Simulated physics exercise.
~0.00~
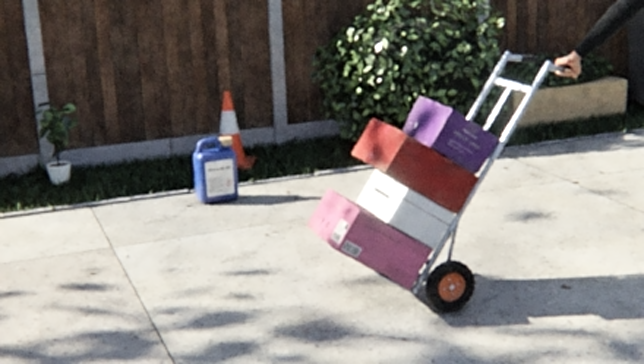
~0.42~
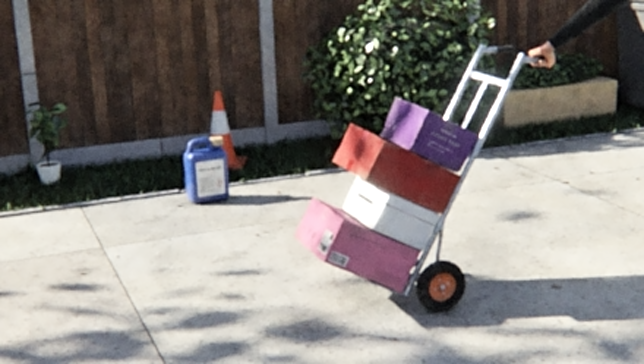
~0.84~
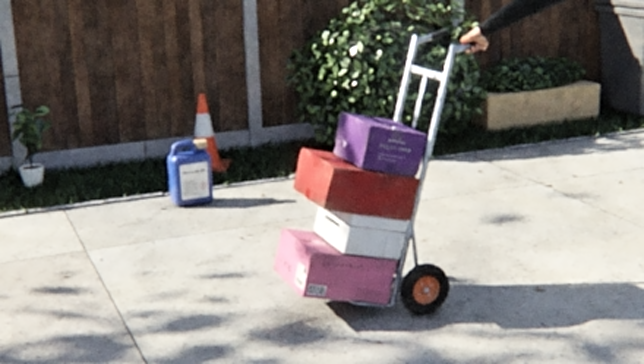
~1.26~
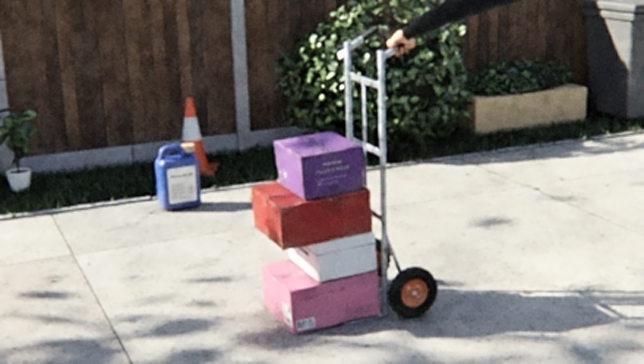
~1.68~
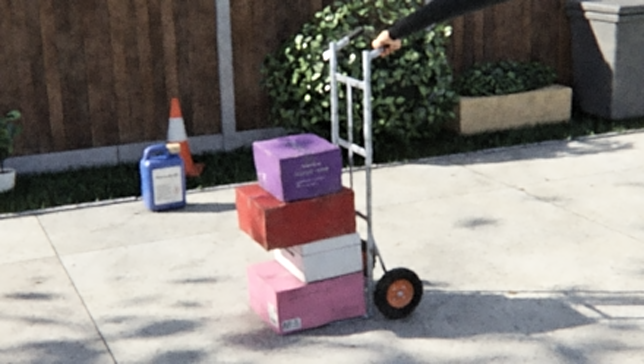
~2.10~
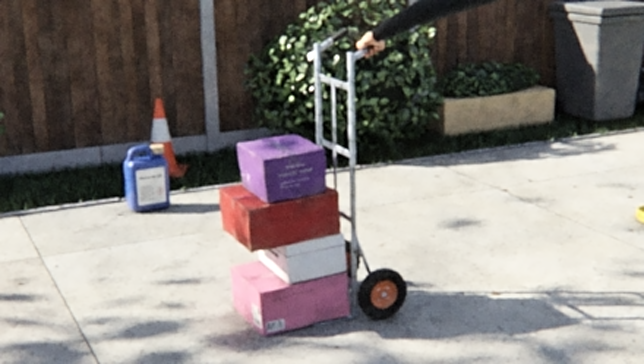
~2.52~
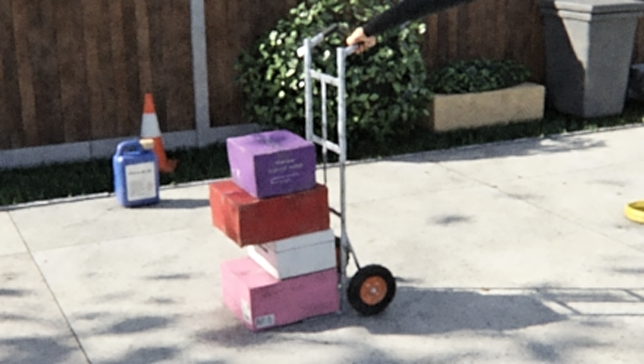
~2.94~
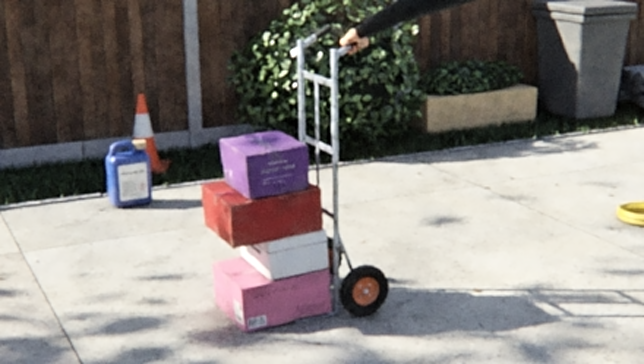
On a sunlit patio, a hand tips a loaded sack truck upright, its boxes staying stacked.
